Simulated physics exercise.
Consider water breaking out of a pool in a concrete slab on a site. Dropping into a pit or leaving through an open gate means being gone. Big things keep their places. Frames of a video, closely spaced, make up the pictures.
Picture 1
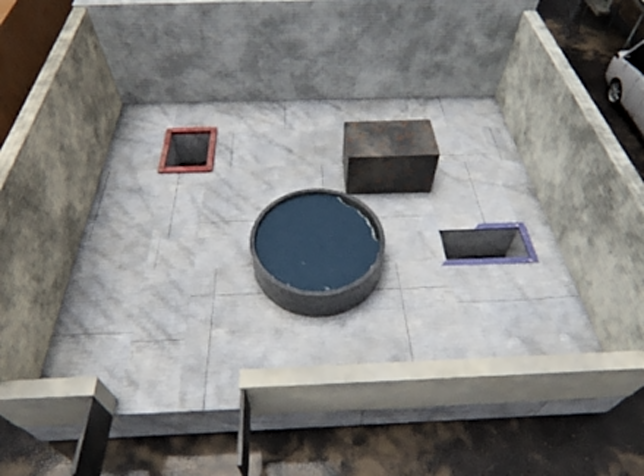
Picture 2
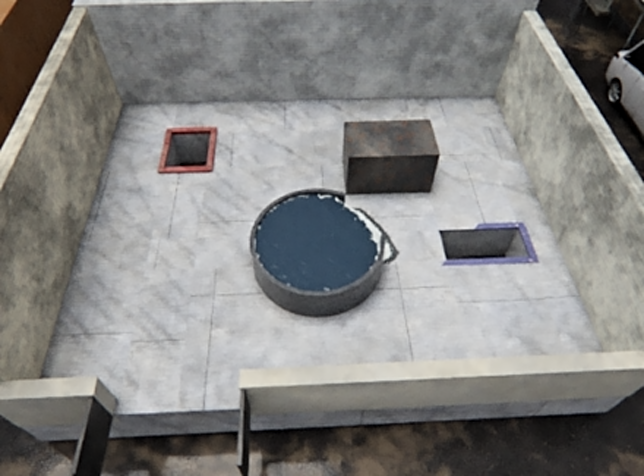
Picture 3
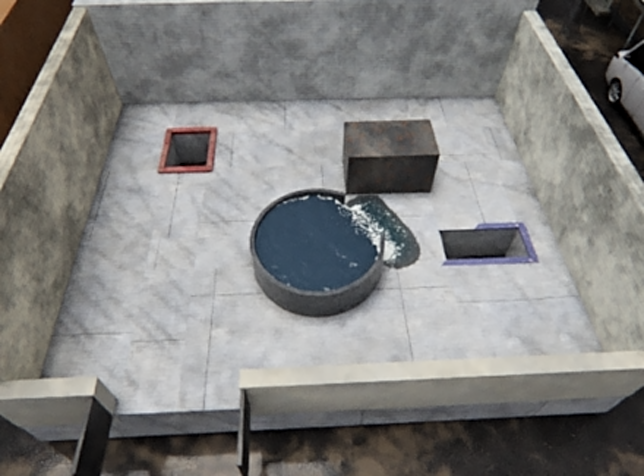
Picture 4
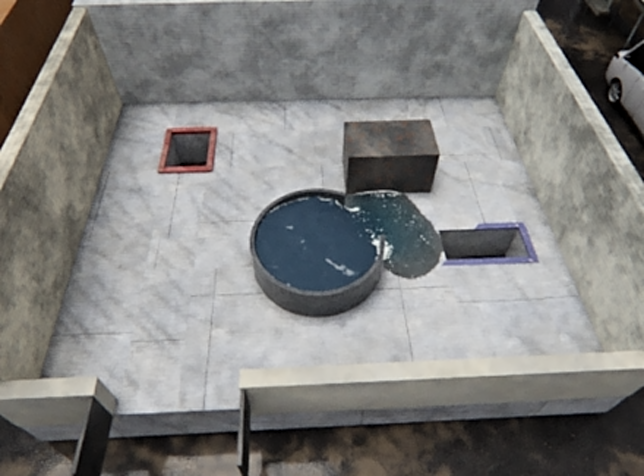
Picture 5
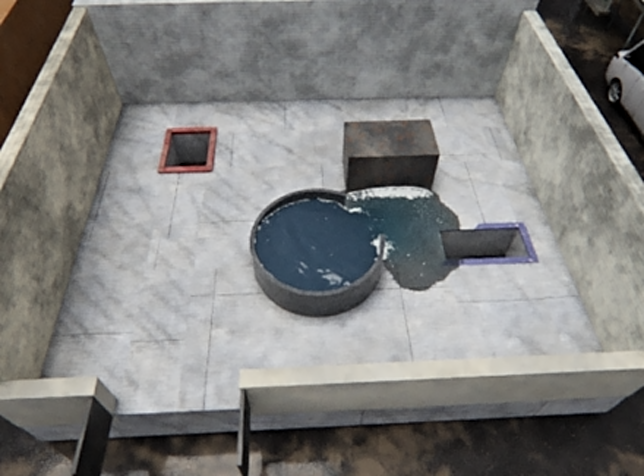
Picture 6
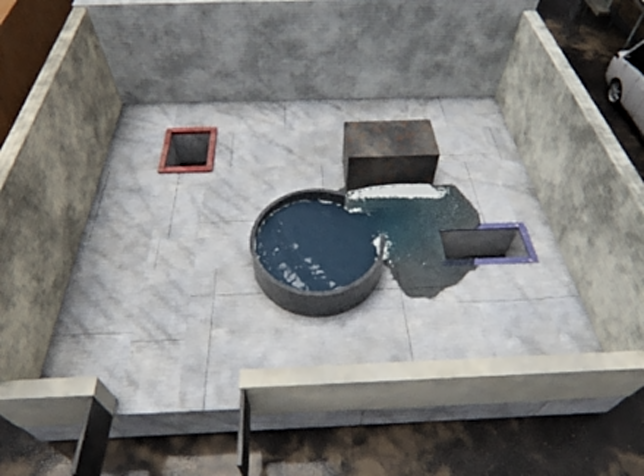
Water pours from a gap in the round pool and spreads right across the concrete slab.
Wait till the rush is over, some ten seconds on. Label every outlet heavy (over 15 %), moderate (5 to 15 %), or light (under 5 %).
Labels: Gate - light, red pit - light, blue pit - heavy.
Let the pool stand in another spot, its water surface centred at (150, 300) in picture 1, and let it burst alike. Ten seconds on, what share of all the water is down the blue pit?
Within ten seconds, 25 percent of the total ends up in the blue pit.
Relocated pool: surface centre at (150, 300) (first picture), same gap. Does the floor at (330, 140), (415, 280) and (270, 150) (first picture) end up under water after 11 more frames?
In that order: Flooded, under water, flooded.
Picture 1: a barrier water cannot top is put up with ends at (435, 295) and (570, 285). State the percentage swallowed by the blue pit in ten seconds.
I'd put the blue pit at roughly 45 %.
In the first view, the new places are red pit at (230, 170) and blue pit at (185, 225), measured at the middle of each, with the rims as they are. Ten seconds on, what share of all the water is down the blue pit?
In per cent: Blue 2.
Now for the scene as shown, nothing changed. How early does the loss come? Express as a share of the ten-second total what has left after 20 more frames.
It works out at roughly 50 per cent.
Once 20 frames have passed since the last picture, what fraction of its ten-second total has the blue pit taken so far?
It works out at roughly 50 percent of the ten-second total.
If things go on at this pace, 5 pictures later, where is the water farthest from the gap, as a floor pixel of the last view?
About at (518, 165).
A moment on, water covers 15 % of the floor; the gate 0 %, the red pit 0 %, the blue pit 4 %.
Next, water covers 15 % of the floor; the gate 0 %, the red pit 0 %, the blue pit 9 %.
Then, water covers 25 % of the floor; the gate 0 %, the red pit 0 %, the blue pit 18 %.
Later, water covers 40 % of the floor; the gate 0 %, the red pit 0 %, the blue pit 28 %.
In the end, water covers 65 % of the floor; the gate 0 %, the red pit 0 %, the blue pit 35 %.
